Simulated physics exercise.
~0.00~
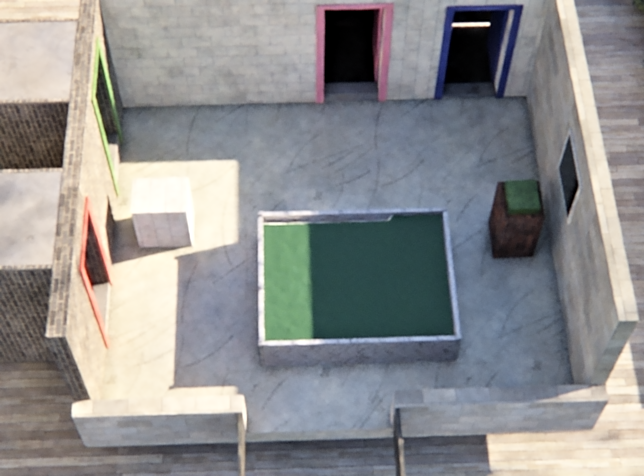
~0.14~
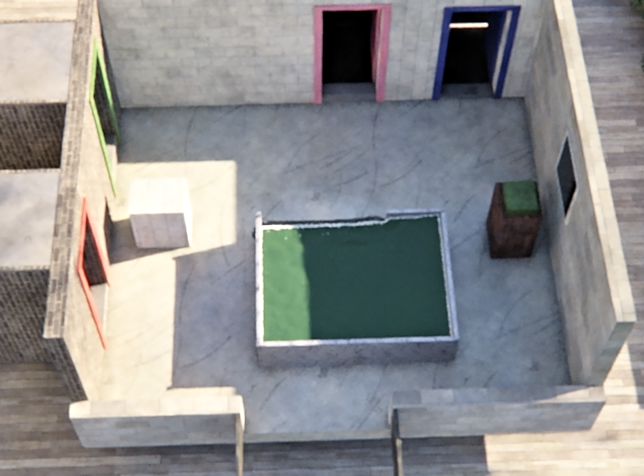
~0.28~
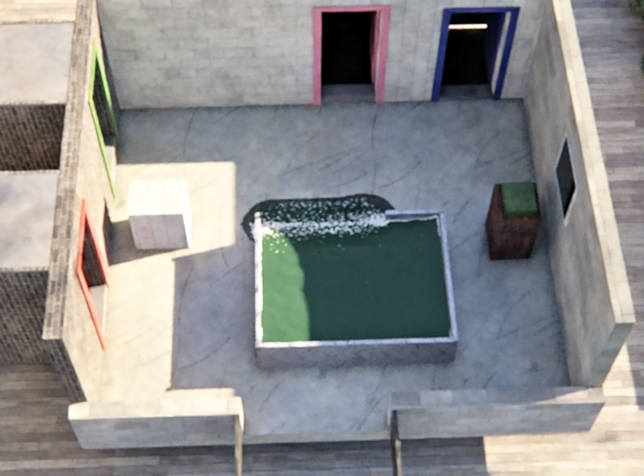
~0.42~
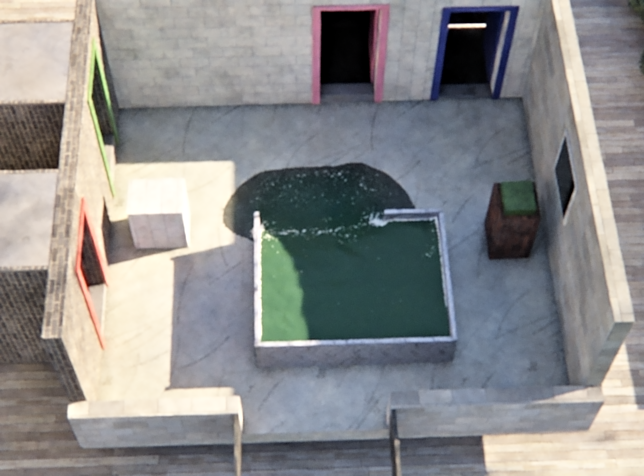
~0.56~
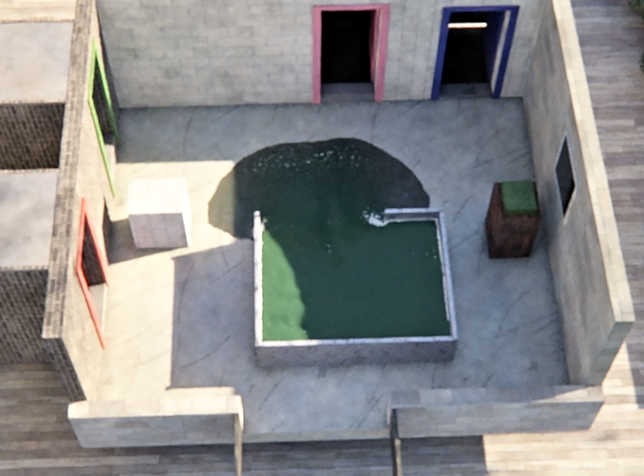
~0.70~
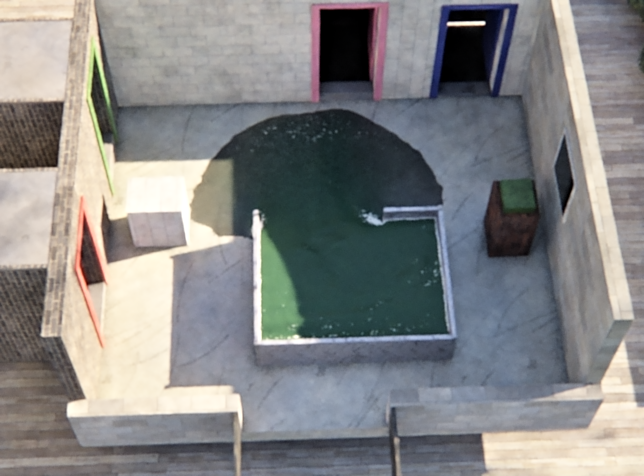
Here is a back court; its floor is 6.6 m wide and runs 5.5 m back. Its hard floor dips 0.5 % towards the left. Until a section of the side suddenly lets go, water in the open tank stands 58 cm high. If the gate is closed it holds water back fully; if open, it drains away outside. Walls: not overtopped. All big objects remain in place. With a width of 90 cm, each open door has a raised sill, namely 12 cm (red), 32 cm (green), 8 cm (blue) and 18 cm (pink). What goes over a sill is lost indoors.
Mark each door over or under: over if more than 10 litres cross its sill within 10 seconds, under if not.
Marks: Red door: Under; green door: Under; blue door: Over; pink door: Over.
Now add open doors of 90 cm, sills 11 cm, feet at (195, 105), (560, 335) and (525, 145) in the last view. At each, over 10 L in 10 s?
In sequence the answers are more than that, less than that and more than that.
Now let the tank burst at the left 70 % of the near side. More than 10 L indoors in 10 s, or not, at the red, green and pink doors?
The red door comes out less than that, the green door less than that and the pink door less than that.
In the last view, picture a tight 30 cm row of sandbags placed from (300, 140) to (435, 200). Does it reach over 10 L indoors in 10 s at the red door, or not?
Against that limit the red door lands on the low side.
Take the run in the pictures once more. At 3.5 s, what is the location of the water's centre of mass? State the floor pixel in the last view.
Around (302, 200) in the last picture.
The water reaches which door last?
Result: Red door.
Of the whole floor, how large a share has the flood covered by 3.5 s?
About 50 per cent.
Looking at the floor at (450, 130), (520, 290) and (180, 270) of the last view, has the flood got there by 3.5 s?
Listed in sequence, the spots are drenched, bone dry and bone dry.
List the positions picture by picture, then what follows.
The first picture shows the open tank at (356, 277) is whole and still, 58 cm deep.
In the second picture, water pours out on the open tank's far side and has run 1.0 m, to a hidden place; typically 11 cm deep outside, 58 cm at the open tank's back.
In the third picture, the front is at (250, 217), 1.2 m from the gap on the open tank's far side; 1.4 m2 of floor is under water; 58 cm left at the back of the open tank.
In the fourth picture, water pours out on the open tank's far side and has run 1.5 m, to (246, 188); typically 9 cm deep outside, 58 cm at the open tank's back.
In the fifth picture, water pours out on the open tank's far side and has run 1.9 m, to (359, 144); typically 7 cm deep outside, 57 cm at the open tank's back.
In the sixth picture, the front is at (348, 115), 2.4 m from the gap on the open tank's far side; 6.1 m2 of floor is under water; 52 cm left at the back of the open tank.
After 1.4 s water covers 30 % of the floor and is deepest (38 cm) near (285, 106); red door not reached, green door not reached, blue door not reached, pink door 31 cm at the sill, 20 L in.
After 2.2 s water covers 35 % of the floor and is deepest (48 cm) near (119, 110); red door not reached, green door 2 cm at the sill, 0 L in, blue door 10 cm at the sill, 0 L in, pink door 32 cm at the sill, 72 L in.
After 3.5 s water covers 50 % of the floor and is deepest (33 cm) near (119, 110); red door 6 cm at the sill, 0 L in, green door 24 cm at the sill, 0 L in, blue door 8 cm at the sill, 2 L in, pink door 22 cm at the sill, 124 L in.
After 6.0 s water covers 90 % of the floor and is deepest (20 cm) near (148, 202); red door 5 cm at the sill, 0 L in, green door 19 cm at the sill, 0 L in, blue door 12 cm at the sill, 15 L in, pink door 17 cm at the sill, 129 L in.
After 10.0 s water covers 100 % of the floor and is deepest (12 cm) near (147, 211); red door 6 cm at the sill, 0 L in, green door 12 cm at the sill, 0 L in, blue door 11 cm at the sill, 42 L in, pink door 10 cm at the sill, 129 L in.
